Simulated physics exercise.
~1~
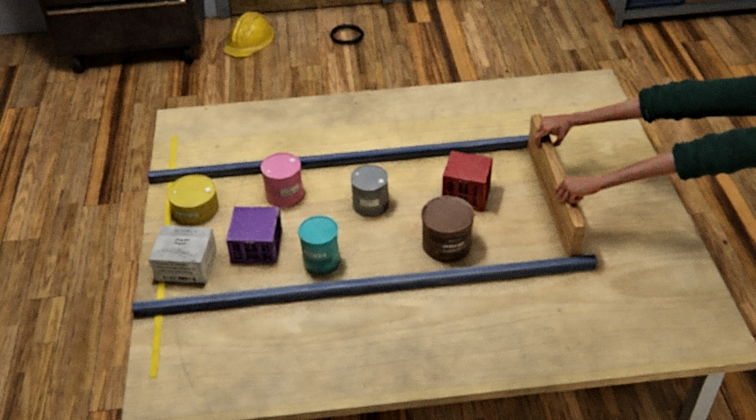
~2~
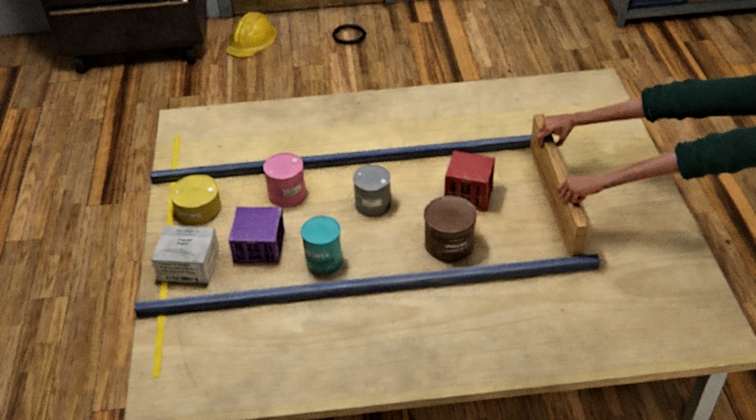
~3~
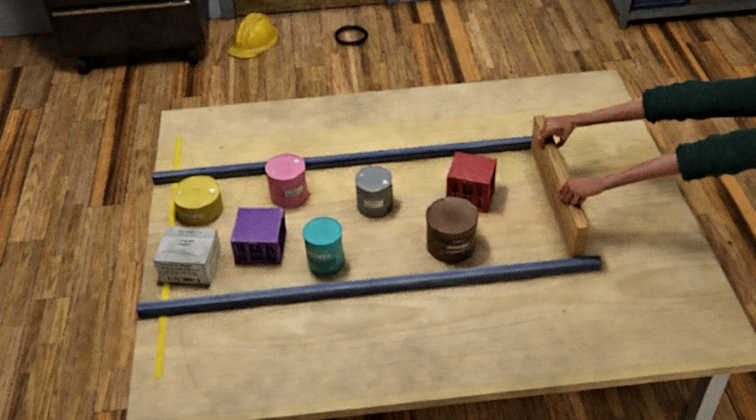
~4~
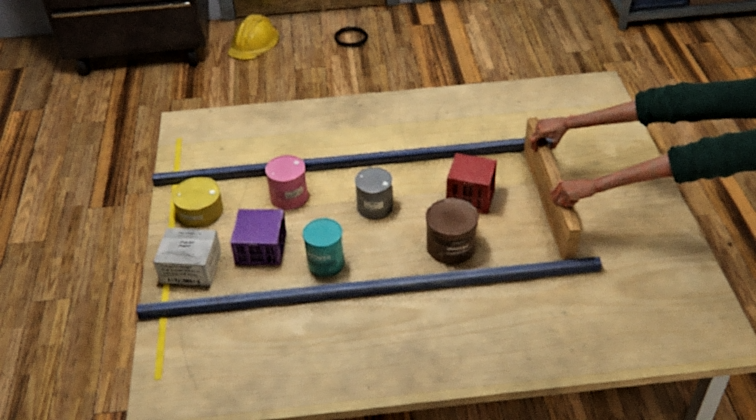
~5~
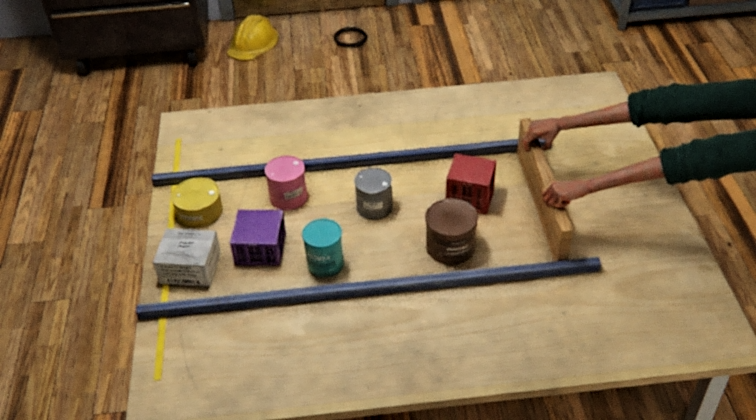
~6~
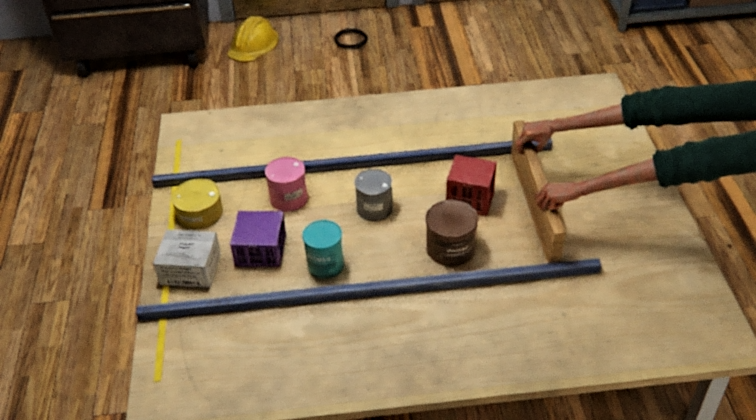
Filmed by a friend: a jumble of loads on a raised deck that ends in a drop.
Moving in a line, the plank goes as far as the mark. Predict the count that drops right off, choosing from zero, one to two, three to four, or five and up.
The count is five and up.
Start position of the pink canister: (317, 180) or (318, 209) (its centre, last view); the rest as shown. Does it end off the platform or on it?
Result, in order: It is safe; it leaves the top.
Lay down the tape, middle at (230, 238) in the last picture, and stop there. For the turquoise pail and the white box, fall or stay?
Outcome - turquoise pail: It stays where it is; white box: It does not stay.
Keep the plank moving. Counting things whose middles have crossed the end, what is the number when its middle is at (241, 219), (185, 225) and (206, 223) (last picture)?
Respectively 1, 5 and 5.
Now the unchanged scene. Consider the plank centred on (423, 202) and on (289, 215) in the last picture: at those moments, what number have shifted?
Well, it's 3 at the first one and 8 at the second.
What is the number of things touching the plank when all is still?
The figure is 2.
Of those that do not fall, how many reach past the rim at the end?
2.
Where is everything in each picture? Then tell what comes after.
In the first picture, white box (184, 254); yellow canister (194, 200); purple crate (255, 234); plank (554, 184); tape (166, 240).
In the second picture, yellow canister (196, 200); pink canister (285, 180).
In the third picture, purple crate (259, 235); plank (557, 185).
In the fourth picture, white box (188, 257); grey canister (374, 193).
In the fifth picture, yellow canister (198, 202); red crate (471, 184).
In the sixth picture, white box (188, 258); yellow canister (198, 204); purple crate (259, 239); plank (536, 190); tape (170, 244).
Early on, none off yet; white box at rest near (188, 258); yellow canister at rest near (198, 204); purple crate at rest near (259, 239).
A while later, none off yet; white box travelled about its own width near (149, 266); yellow canister moving near (195, 203); purple crate travelled about its own width near (205, 243).
Finally, the number that fall off is five or more; lost, brown pail, grey canister, turquoise pail, purple crate, yellow canister and white box.
